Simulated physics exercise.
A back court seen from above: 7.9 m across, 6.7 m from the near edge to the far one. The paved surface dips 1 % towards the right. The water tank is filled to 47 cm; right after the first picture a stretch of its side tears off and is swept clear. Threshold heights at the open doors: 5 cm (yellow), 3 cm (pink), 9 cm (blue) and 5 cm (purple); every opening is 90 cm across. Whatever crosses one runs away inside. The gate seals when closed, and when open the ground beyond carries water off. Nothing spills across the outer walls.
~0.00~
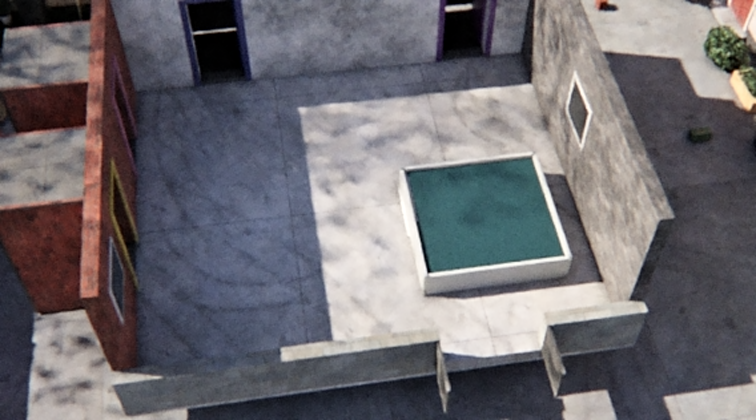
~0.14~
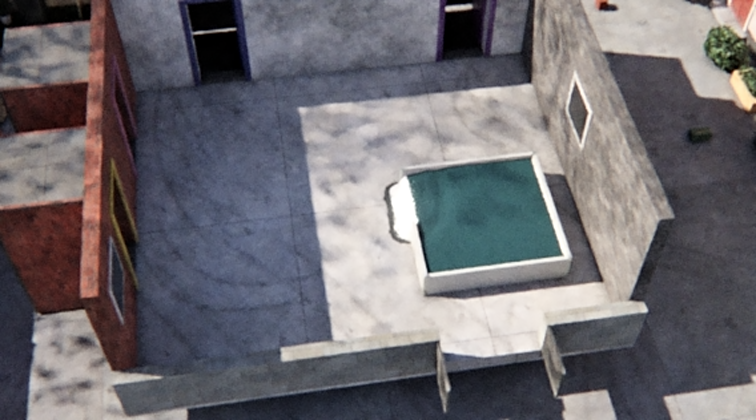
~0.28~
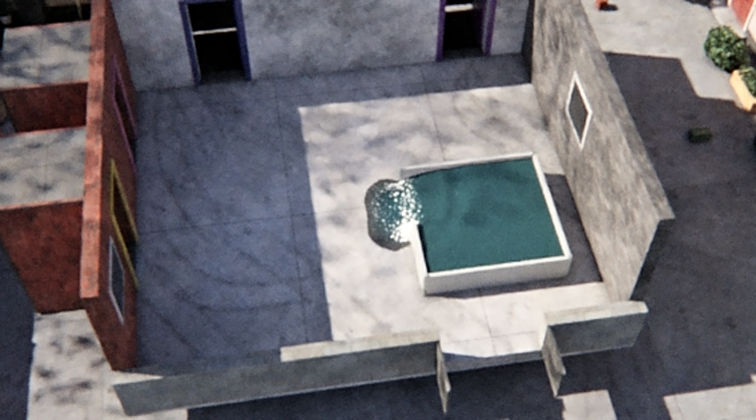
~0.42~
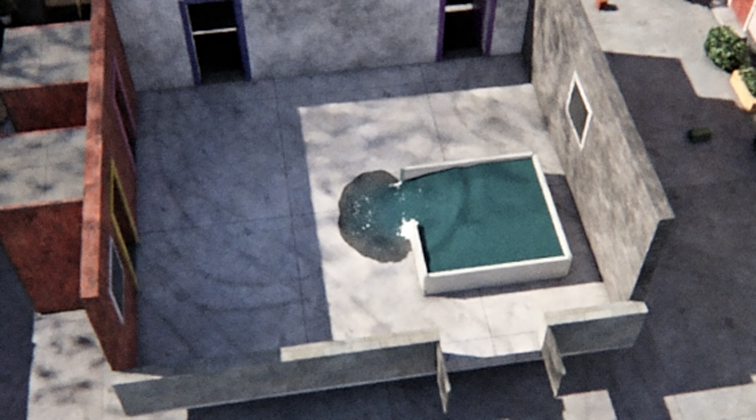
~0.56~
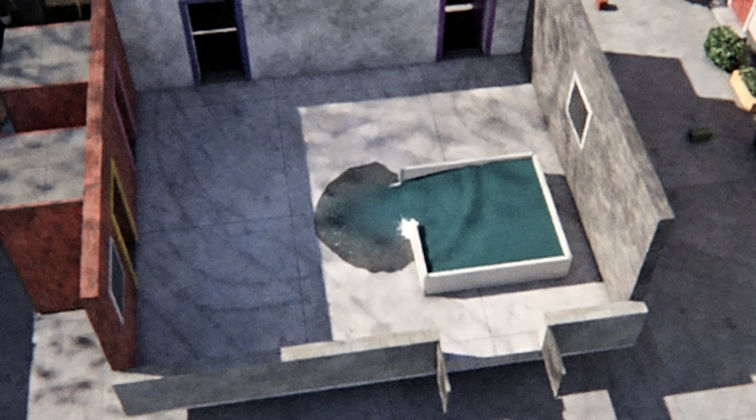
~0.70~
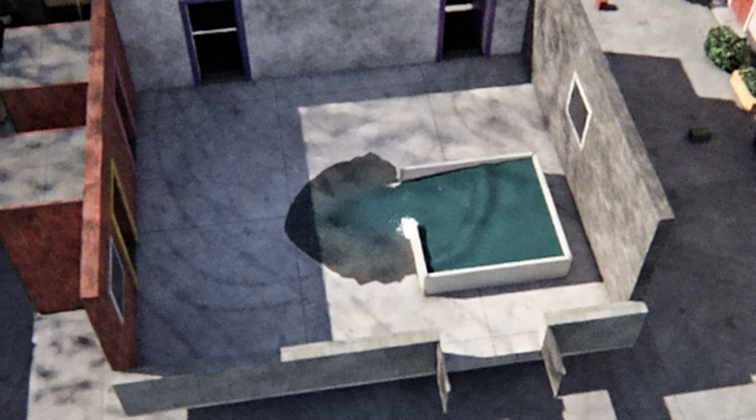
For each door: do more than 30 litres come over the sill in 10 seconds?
Within that time: At the yellow door it passes the limit; at the pink door it passes the limit; at the blue door it does not reach the limit; at the purple door it keeps below the limit.
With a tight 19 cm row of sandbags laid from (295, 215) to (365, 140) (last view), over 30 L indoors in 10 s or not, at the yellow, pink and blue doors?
Against that limit: Yellow past it, pink under, blue not over.
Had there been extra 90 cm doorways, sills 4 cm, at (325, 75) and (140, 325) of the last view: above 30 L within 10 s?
In turn: Not over, past it.
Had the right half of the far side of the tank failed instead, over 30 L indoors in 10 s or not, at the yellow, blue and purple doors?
Against that limit: Yellow not over, blue under, purple past it.
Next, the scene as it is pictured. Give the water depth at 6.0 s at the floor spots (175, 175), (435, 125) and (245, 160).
Roughly 7, 0 and 2 cm, in turn.
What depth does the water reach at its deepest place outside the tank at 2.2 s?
About 26 cm.
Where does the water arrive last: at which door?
It is the purple one.
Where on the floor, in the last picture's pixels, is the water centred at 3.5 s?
Around (378, 220).
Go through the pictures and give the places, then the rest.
Still water, 47 cm deep, in the water tank at (482, 214), in the first picture.
The front is at (391, 188), 0.7 m from the gap at (408, 207); 0.3 m2 of floor is under water; 47 cm left at the back of the water tank, in the second picture.
Water pours out at (408, 208) and has run 0.8 m, to (380, 184); typically 8 cm deep outside, 47 cm at the water tank's back, in the third picture.
The front is at (346, 235), 1.2 m from the gap at (408, 209); 1.7 m2 of floor is under water; 47 cm left at the back of the water tank, in the fourth picture.
The front is at (323, 235), 1.6 m from the gap at (408, 209); 2.5 m2 of floor is under water; 47 cm left at the back of the water tank, in the fifth picture.
Water pours out at (408, 209) and has run 2.1 m, to (291, 231); typically 4 cm deep outside, 47 cm at the water tank's back, in the sixth picture.
After 1.4 s water covers 20 % of the floor and is deepest (26 cm) near (398, 205); yellow door not reached, pink door not reached, blue door not reached, purple door not reached.
After 2.2 s water covers 35 % of the floor and is deepest (26 cm) near (398, 205); yellow door 7 cm at the sill, 0 L in, pink door not reached, blue door not reached, purple door not reached.
After 3.5 s water covers 55 % of the floor and is deepest (18 cm) near (400, 213); yellow door 14 cm at the sill, 29 L in, pink door 11 cm at the sill, 16 L in, blue door 10 cm at the sill, 0 L in, purple door not reached.
After 6.0 s water covers 60 % of the floor and is deepest (14 cm) near (398, 205); yellow door 7 cm at the sill, 75 L in, pink door 7 cm at the sill, 60 L in, blue door 9 cm at the sill, 1 L in, purple door not reached.
After 10.0 s water covers 85 % of the floor and is deepest (8 cm) near (400, 213); yellow door 5 cm at the sill, 88 L in, pink door 5 cm at the sill, 97 L in, blue door 6 cm at the sill, 1 L in, purple door 3 cm at the sill, 0 L in.
